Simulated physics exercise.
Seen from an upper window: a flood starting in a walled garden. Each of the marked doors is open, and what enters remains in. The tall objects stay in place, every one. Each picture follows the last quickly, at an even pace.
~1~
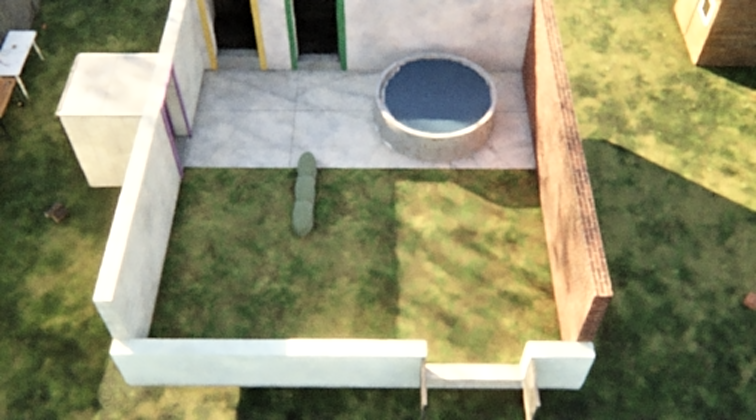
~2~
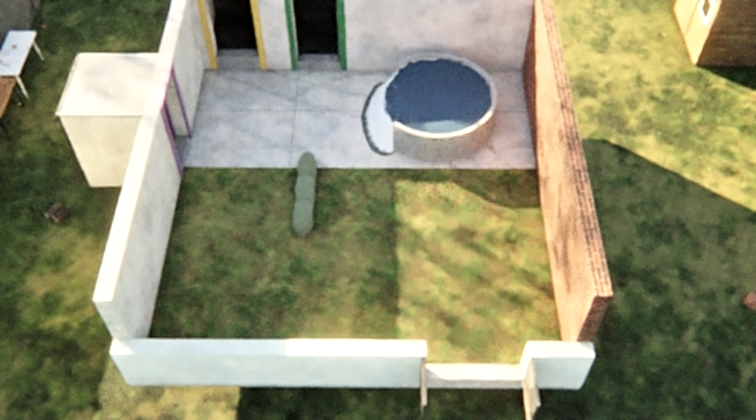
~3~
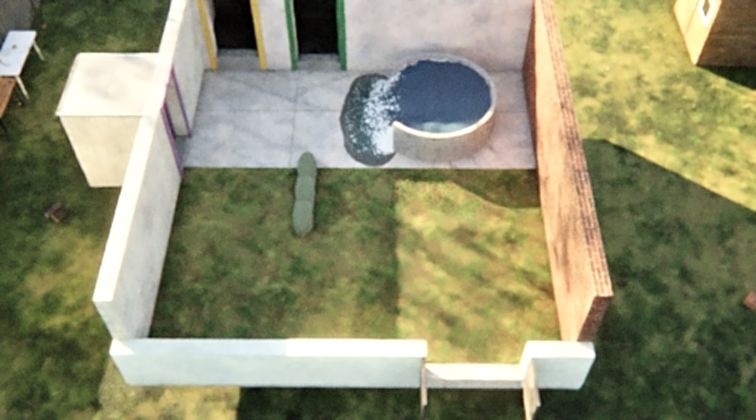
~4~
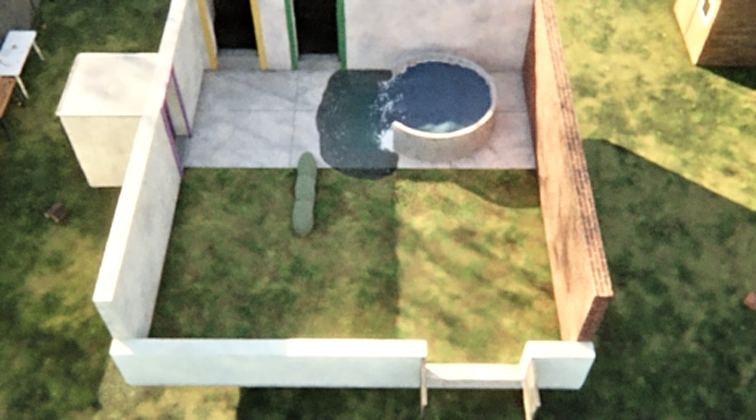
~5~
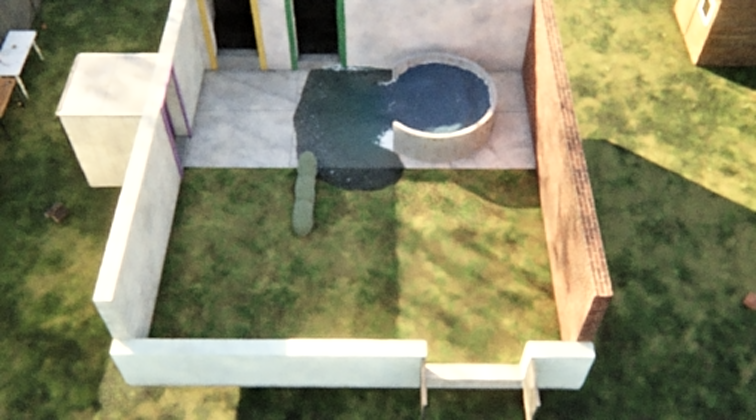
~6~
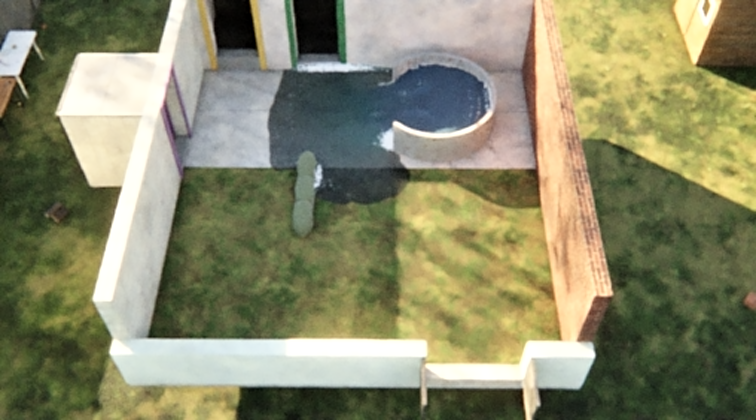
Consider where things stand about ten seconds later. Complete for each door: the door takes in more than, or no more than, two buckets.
Completed: The green door takes in no more than two buckets; the purple door takes in more than two buckets; the yellow door takes in no more than two buckets.
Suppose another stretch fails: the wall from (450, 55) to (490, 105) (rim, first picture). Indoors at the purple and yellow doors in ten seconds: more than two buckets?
The purple one falls short; the yellow one falls short.
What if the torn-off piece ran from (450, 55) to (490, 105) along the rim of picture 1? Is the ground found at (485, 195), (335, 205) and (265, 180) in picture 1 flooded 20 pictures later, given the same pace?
Going through them, the first would be submerged, the next still bare and the last still bare.
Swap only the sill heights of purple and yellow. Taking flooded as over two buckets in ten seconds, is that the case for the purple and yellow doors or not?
I'd say the purple door comes in under, while the yellow door tops the mark.
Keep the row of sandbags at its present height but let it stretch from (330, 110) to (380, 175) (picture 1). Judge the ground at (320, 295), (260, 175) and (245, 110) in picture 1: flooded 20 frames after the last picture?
Spot by spot: Untouched, inundated, inundated.
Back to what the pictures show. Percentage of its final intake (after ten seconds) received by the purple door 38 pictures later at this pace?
Close to 100 out of every hundred.
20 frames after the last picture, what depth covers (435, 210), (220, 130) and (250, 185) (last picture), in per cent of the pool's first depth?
About 0, 30 and 6 percent, in that order.
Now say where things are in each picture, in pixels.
Still water in the pool at (436, 96), in the first frame.
Water pours out at (379, 111) and has run to a hidden place, in the second frame.
The front is at (364, 78), out from the gap at (379, 112), in the third frame.
Water pours out at (379, 113) and has run to (344, 70), in the fourth frame.
Water pours out at (379, 113) and has run to (318, 70), in the fifth frame.
Water pours out at (379, 114) and has run to (289, 70), in the sixth frame.
A moment on, water covers 30 % of the floor; the green door wet at the sill, nothing in, the purple door wet at the sill, nothing in, the yellow door wet at the sill, nothing in.
Next, water covers 35 % of the floor; the green door wet at the sill, nothing in, the purple door over two buckets in, the yellow door wet at the sill, nothing in.
Then, water covers 50 % of the floor; the green door wet at the sill, nothing in, the purple door far over two buckets in, the yellow door wet at the sill, nothing in.
Later, water covers 70 % of the floor; the green door wet at the sill, nothing in, the purple door far over two buckets in, the yellow door under two buckets in.
In the end, water covers 85 % of the floor; the green door wet at the sill, nothing in, the purple door far over two buckets in, the yellow door under two buckets in.
